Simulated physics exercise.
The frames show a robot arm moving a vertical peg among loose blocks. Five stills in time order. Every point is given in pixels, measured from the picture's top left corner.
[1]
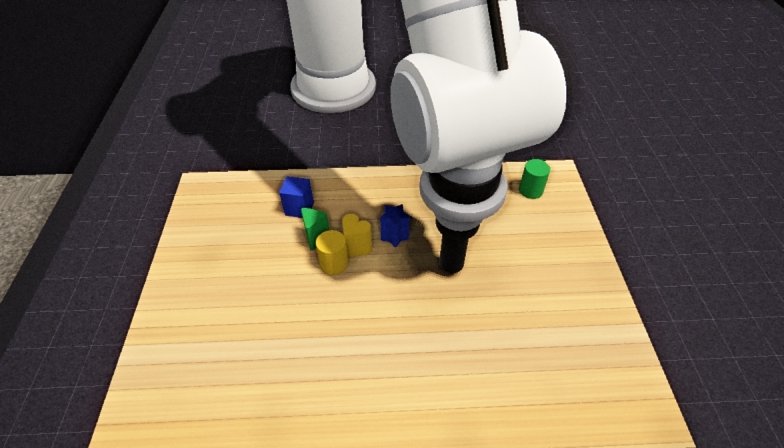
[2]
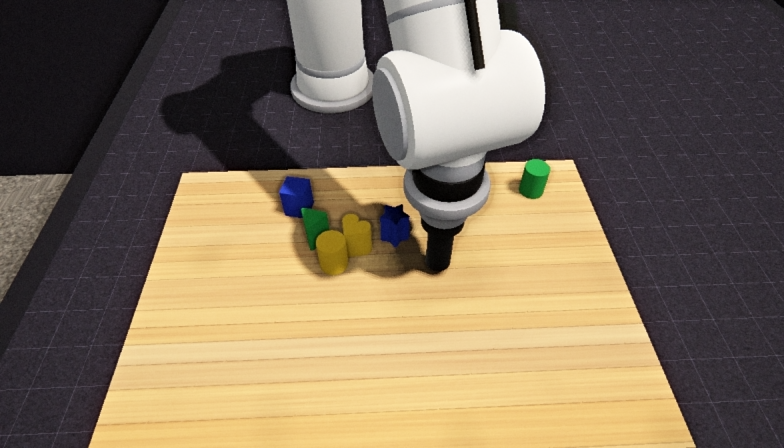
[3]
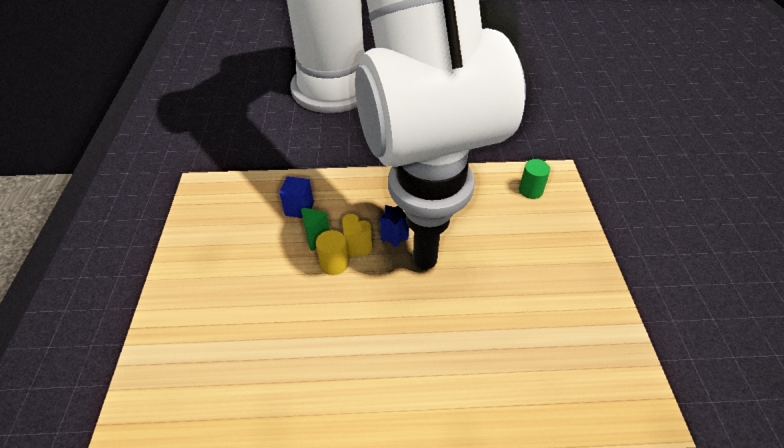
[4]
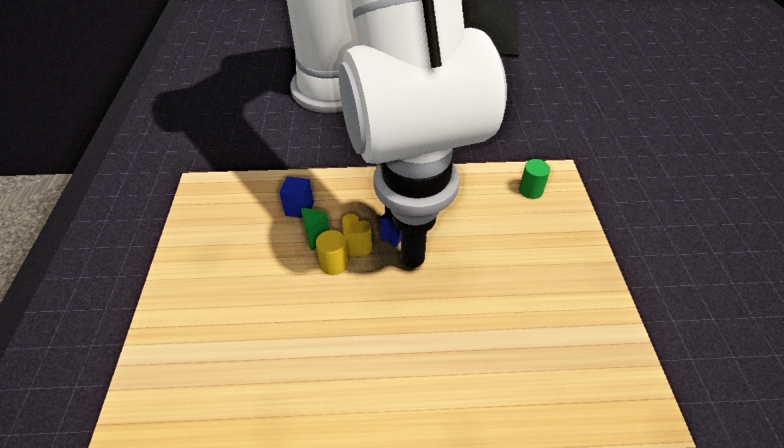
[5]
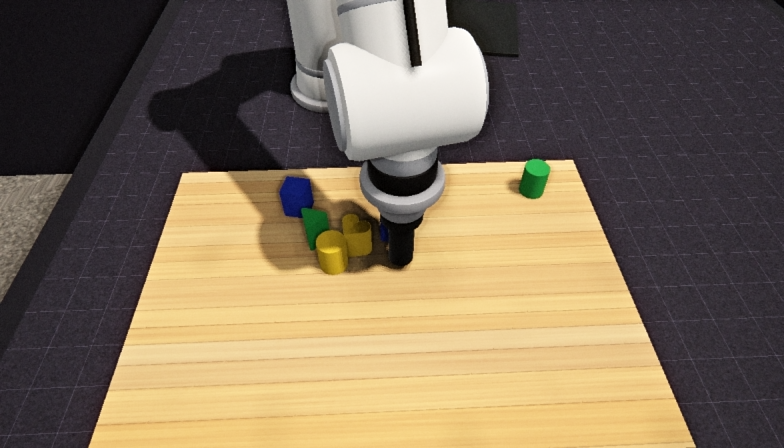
A white robot arm slid its black peg a short way left across the wooden board, passing in front of a blue block near the yellow ones, while the loose blocks stayed still.
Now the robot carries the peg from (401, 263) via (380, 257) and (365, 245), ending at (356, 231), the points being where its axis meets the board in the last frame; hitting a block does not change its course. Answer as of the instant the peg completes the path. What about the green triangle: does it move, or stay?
It is no longer where it was.
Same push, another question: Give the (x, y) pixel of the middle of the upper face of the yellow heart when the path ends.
Final place: (328, 206).
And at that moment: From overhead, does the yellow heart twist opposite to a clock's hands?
Going by the path, yes.
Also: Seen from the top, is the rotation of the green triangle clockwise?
Short answer: No.
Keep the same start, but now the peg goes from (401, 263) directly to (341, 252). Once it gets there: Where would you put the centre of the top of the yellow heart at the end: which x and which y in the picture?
The point I'd pick in the picture is (338, 211).
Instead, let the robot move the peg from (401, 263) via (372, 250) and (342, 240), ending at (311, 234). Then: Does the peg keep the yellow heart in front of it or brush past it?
The peg should keep driving it forward.
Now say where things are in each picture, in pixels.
The first frame shows tip of the peg at (452, 264), middles of tops, green triangle at (312, 216), yellow heart at (355, 225), blue star block at (395, 213).
The second frame shows peg at (438, 262), nothing pushed.
The third frame shows peg at (425, 260), nothing pushed.
The fourth frame shows peg at (413, 258), nothing pushed.
The fifth frame shows peg at (401, 257), green triangle at (312, 216), yellow heart at (355, 225), blue star block hidden.
The first path, step by step. Halfway along, peg at (371, 245); yellow heart at (345, 220).
At the end, peg at (355, 224); green triangle at (302, 217), turned 40° anticlockwise; yellow heart at (328, 206), turned 50° anticlockwise; blue star block unmoved.
